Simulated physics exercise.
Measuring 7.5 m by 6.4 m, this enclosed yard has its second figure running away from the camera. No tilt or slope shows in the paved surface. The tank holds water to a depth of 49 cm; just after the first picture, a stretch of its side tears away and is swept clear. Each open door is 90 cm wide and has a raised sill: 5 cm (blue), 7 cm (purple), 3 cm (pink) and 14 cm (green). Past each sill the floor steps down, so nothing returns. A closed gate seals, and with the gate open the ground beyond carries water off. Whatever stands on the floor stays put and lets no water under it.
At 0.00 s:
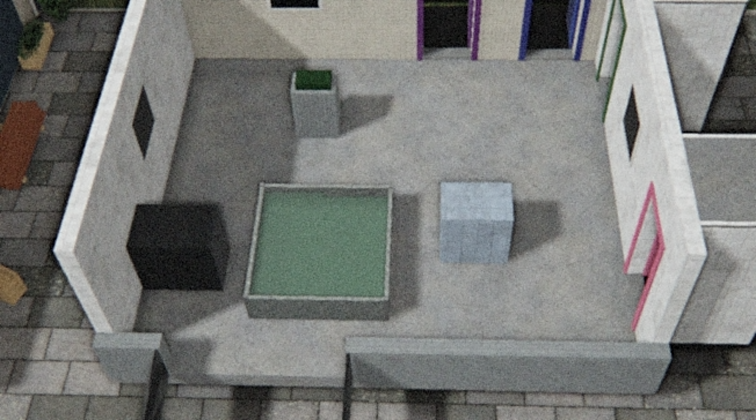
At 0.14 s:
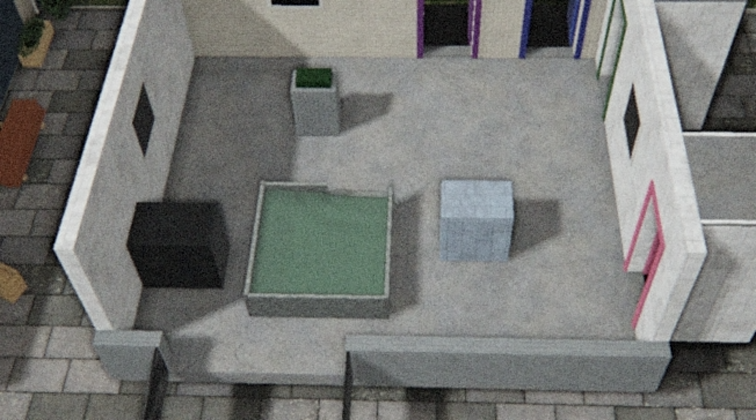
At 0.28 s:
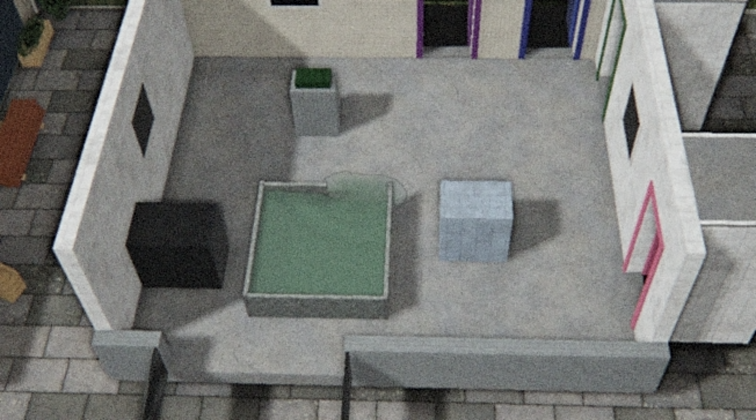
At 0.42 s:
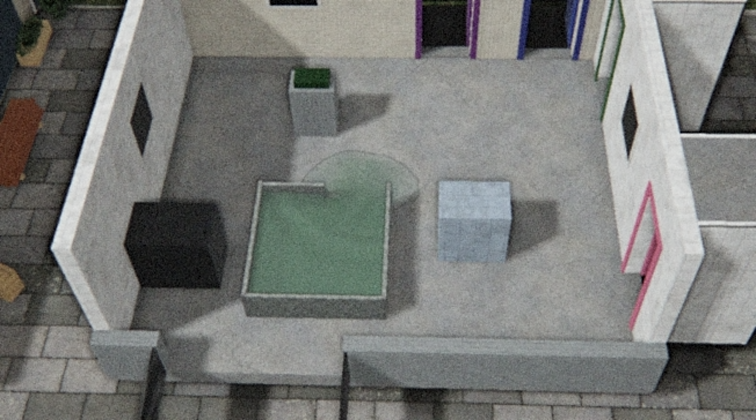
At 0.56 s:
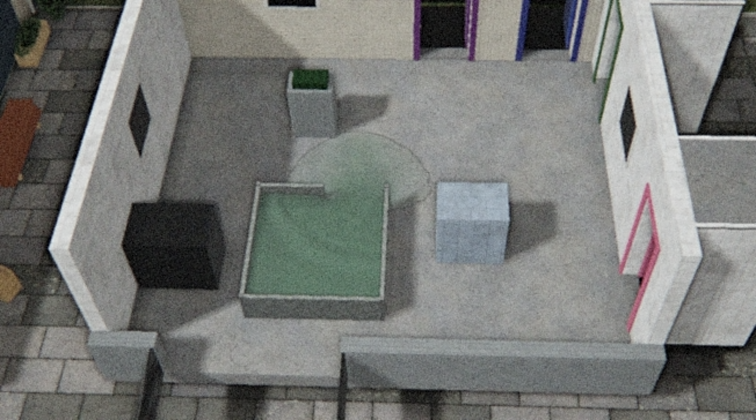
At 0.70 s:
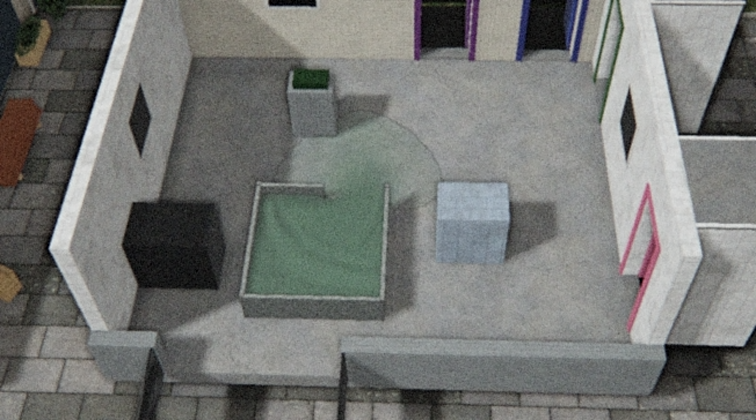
In a walled yard with a black block and a pale blue one, part of the green pool's far side broke away, and water poured out, spreading across the gray floor in a widening, rounded sheet.
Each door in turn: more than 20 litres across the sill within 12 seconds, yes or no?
Answers: Blue door, yes; purple door, yes; pink door, no; green door, no.
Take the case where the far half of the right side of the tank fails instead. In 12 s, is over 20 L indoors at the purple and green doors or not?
The purple door comes out less than that and the green door less than that.
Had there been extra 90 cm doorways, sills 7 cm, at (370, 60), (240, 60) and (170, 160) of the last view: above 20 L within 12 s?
In sequence the answers are more than that, less than that and less than that.
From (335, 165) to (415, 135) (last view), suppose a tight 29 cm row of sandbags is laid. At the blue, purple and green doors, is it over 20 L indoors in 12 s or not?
In that case blue gets more than allowed, purple gets no more than allowed, green gets no more than allowed.
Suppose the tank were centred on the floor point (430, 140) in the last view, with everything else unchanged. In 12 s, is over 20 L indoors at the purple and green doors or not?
Checking the limit: The purple door is beyond it and the green door is within it.
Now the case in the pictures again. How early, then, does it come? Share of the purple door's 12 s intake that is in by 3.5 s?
It comes to about 65 per cent.
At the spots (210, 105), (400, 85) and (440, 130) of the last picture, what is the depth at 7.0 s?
6, 8 and 2 cm.
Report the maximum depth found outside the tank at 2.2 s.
It tops out at some 24 cm.
After 1.4 s water covers 20 % of the floor and is deepest (26 cm) near (364, 197); blue door not reached, purple door not reached, pink door not reached, green door not reached.
After 2.2 s water covers 30 % of the floor and is deepest (24 cm) near (373, 62); blue door not reached, purple door 16 cm at the sill, 7 L in, pink door not reached, green door not reached.
After 3.5 s water covers 45 % of the floor and is deepest (20 cm) near (587, 64); blue door 8 cm at the sill, 3 L in, purple door 14 cm at the sill, 47 L in, pink door not reached, green door 5 cm at the sill, 0 L in.
After 7.0 s water covers 70 % of the floor and is deepest (12 cm) near (589, 78); blue door 10 cm at the sill, 40 L in, purple door 8 cm at the sill, 73 L in, pink door 2 cm at the sill, 0 L in, green door 10 cm at the sill, 1 L in.
After 12.0 s water covers 90 % of the floor and is deepest (6 cm) near (574, 335); blue door 6 cm at the sill, 69 L in, purple door 5 cm at the sill, 75 L in, pink door 4 cm at the sill, 1 L in, green door 5 cm at the sill, 1 L in.
